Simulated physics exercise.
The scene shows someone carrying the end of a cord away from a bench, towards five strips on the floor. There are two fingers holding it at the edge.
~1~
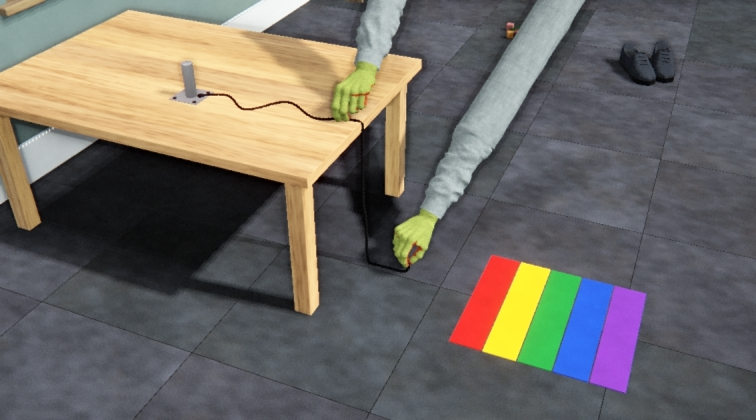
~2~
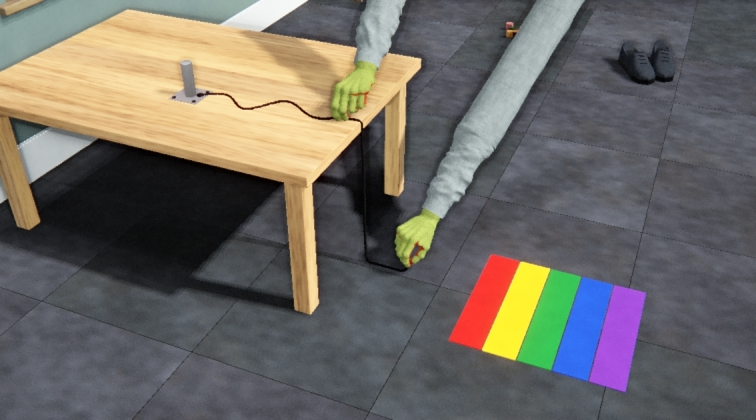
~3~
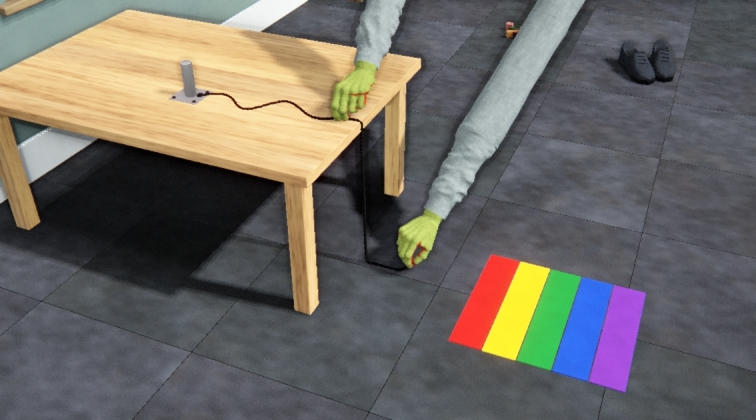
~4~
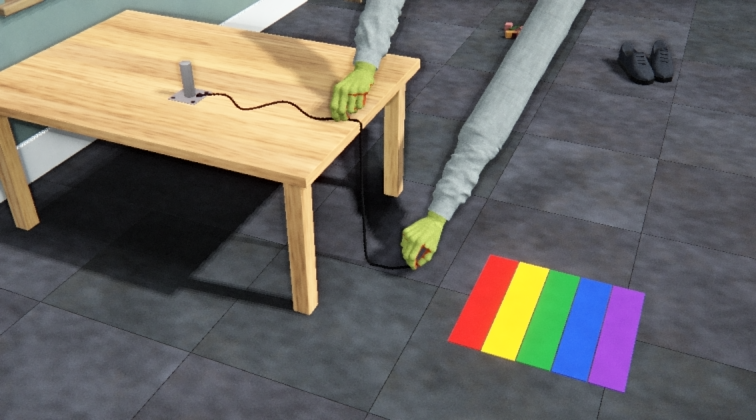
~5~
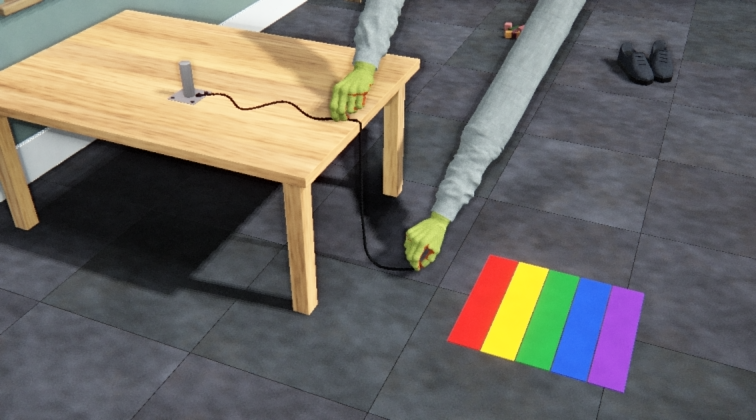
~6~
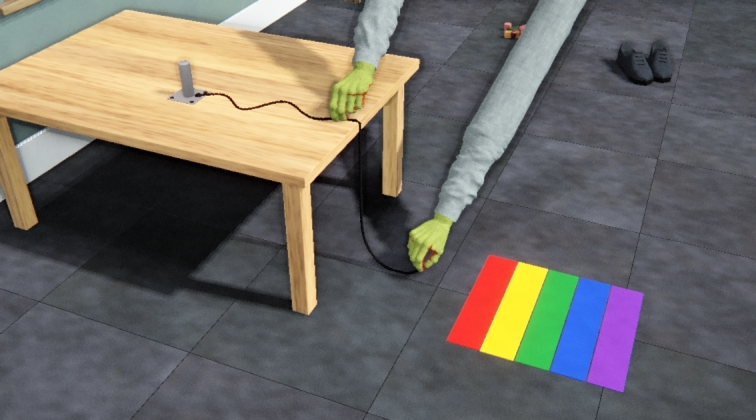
A green hand slowly draws the cord's end slightly right while another rests on the table.
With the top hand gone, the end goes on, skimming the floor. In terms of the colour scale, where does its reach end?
At green.
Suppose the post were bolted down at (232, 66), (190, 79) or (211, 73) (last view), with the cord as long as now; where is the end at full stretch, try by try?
In order, it comes out close to (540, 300), (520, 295) and (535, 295).
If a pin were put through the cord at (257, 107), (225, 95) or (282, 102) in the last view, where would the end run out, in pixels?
Readings in order - (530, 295), (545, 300), (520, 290).
Soon after, end near (487, 284); over red.
After that, end near (525, 294); over yellow.
At the stop, end near (549, 300); over green. It gets as far as the green strip.
